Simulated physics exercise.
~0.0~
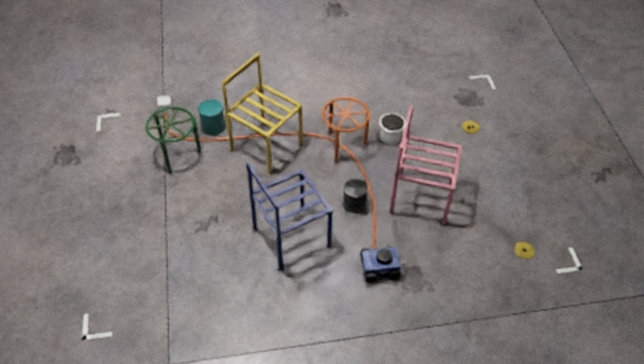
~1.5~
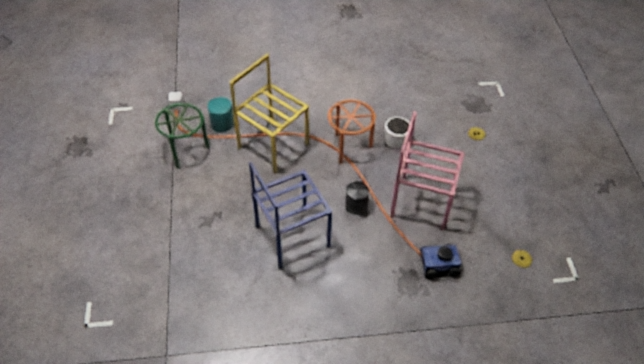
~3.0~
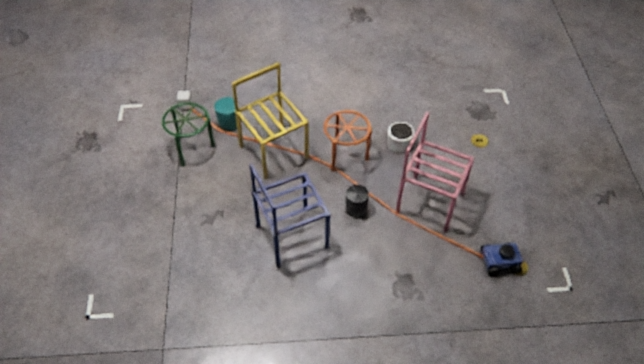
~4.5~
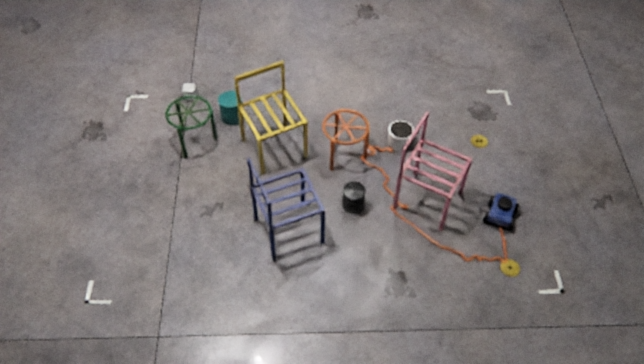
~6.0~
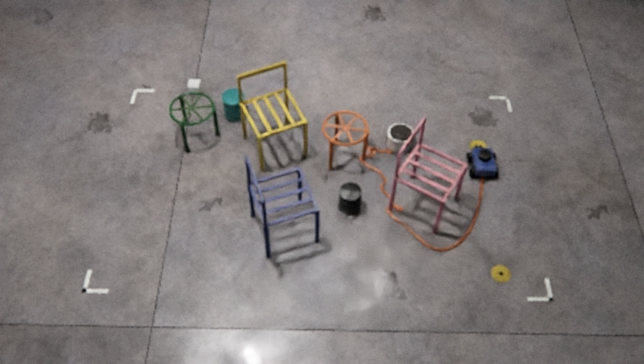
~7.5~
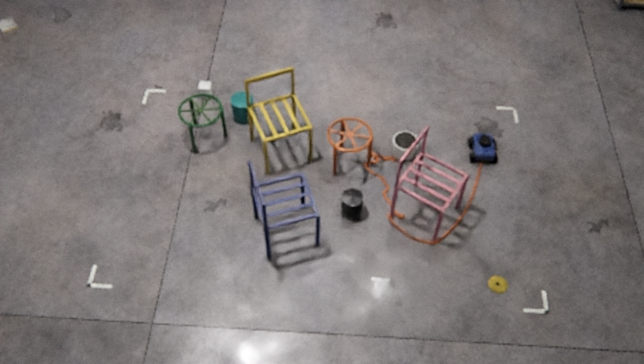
On a concrete floor, a small blue cart pulls an orange cord right, then turns upward past the pink chair, cord trailing slack.
